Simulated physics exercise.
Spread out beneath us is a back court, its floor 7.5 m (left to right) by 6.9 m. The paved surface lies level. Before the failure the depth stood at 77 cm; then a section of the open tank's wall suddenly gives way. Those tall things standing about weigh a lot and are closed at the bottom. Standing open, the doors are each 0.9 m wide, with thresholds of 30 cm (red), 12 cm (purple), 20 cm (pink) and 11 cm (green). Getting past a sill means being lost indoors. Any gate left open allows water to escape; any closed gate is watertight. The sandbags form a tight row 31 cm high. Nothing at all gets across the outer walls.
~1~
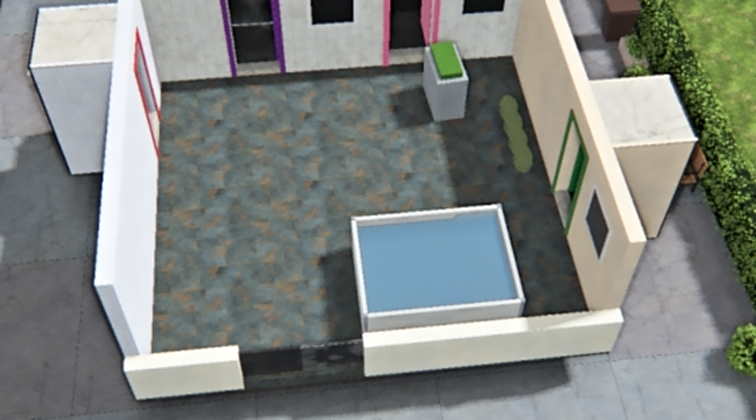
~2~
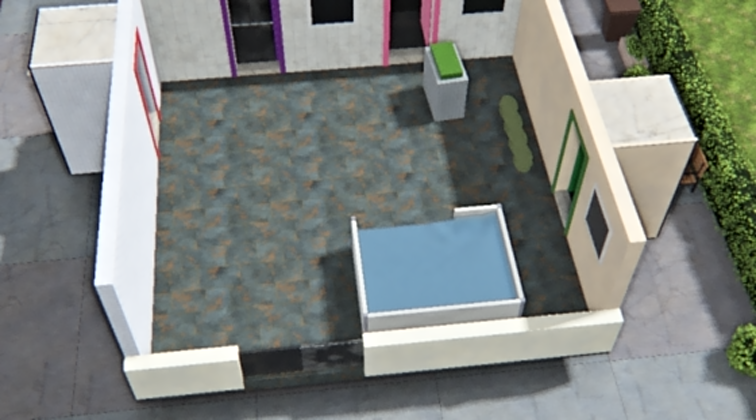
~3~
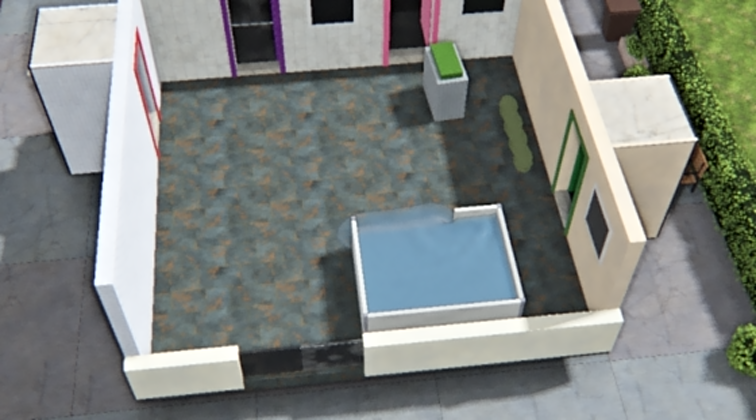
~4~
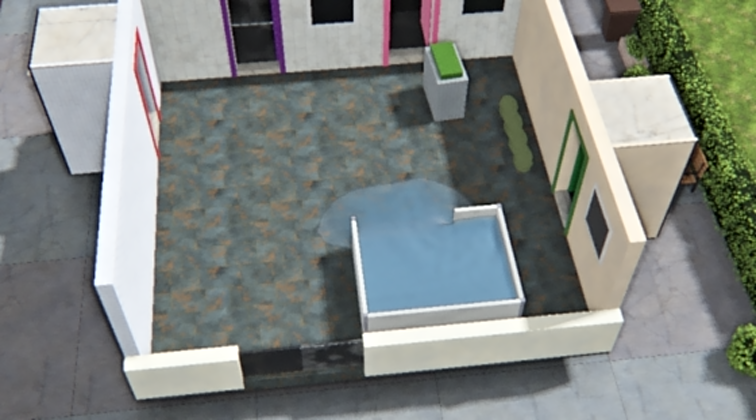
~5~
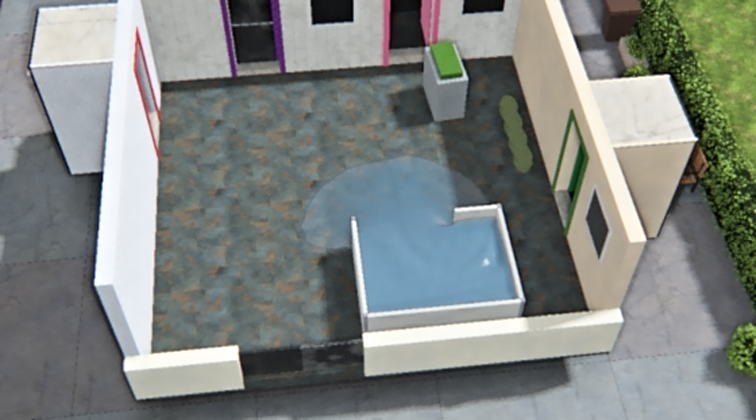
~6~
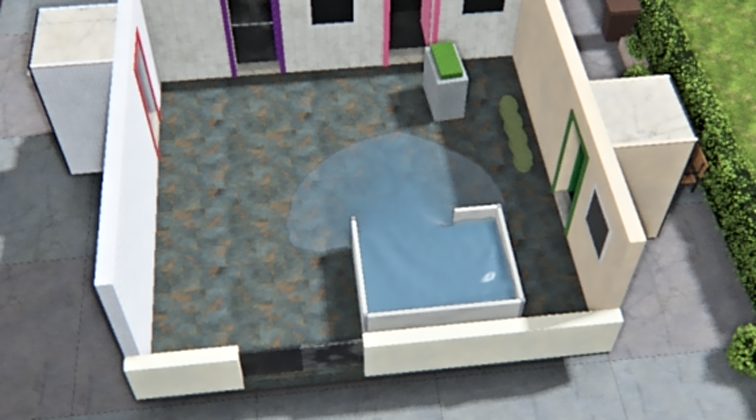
To begin with, an open tank of still blue water stands whole in a walled courtyard with a mottled floor. Then part of its far wall disappears, leaving a gap on the left, and water pours out through it. The thin, pale sheet fans across the paving, widening toward the back and left.
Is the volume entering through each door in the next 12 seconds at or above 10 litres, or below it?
At the end, at the red door the limit will not be crossed. At the purple door the limit will be crossed. At the pink door the limit will be crossed. At the green door the limit will not be crossed.
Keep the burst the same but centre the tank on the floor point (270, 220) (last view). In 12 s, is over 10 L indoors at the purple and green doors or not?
So the purple door tops the limit and the green door keeps within it.
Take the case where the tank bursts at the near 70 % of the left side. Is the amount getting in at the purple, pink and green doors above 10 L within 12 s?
At purple the amount is higher than the mark, at pink it is beneath the mark, and at green it is beneath the mark.
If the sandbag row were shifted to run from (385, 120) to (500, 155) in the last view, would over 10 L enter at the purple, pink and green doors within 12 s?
Checking the limit, purple is too much, pink is fine, green is fine.
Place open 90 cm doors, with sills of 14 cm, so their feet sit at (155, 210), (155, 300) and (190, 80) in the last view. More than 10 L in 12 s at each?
Less, less, more.
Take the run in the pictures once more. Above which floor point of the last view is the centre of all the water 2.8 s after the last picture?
Its balance point sits around (363, 162).
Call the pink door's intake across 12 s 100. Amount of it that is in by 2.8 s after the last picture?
Share: ~ 90 %.
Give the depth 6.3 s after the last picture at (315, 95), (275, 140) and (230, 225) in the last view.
12, 9, 4 cm.
Then, 0.7 s after the last picture water covers 35 % of the floor and is deepest (38 cm) near (376, 240); red door not reached, purple door not reached, pink door 16 cm at the sill, 0 L in, green door not reached.
Then, 1.5 s after the last picture water covers 50 % of the floor and is deepest (38 cm) near (402, 65); red door not reached, purple door 25 cm at the sill, 3 L in, pink door 31 cm at the sill, 28 L in, green door 2 cm at the sill, 0 L in.
Then, 2.8 s after the last picture water covers 60 % of the floor and is deepest (36 cm) near (161, 83); red door 16 cm at the sill, 0 L in, purple door 19 cm at the sill, 51 L in, pink door 24 cm at the sill, 92 L in, green door 1 cm at the sill, 0 L in.
Then, 6.3 s after the last picture water covers 95 % of the floor and is deepest (17 cm) near (151, 377); red door 12 cm at the sill, 0 L in, purple door 13 cm at the sill, 73 L in, pink door 11 cm at the sill, 99 L in, green door 3 cm at the sill, 0 L in.
Then, 11.3 s after the last picture water covers 95 % of the floor and is deepest (14 cm) near (561, 336); red door 8 cm at the sill, 0 L in, purple door 8 cm at the sill, 75 L in, pink door 6 cm at the sill, 99 L in, green door 8 cm at the sill, 0 L in.
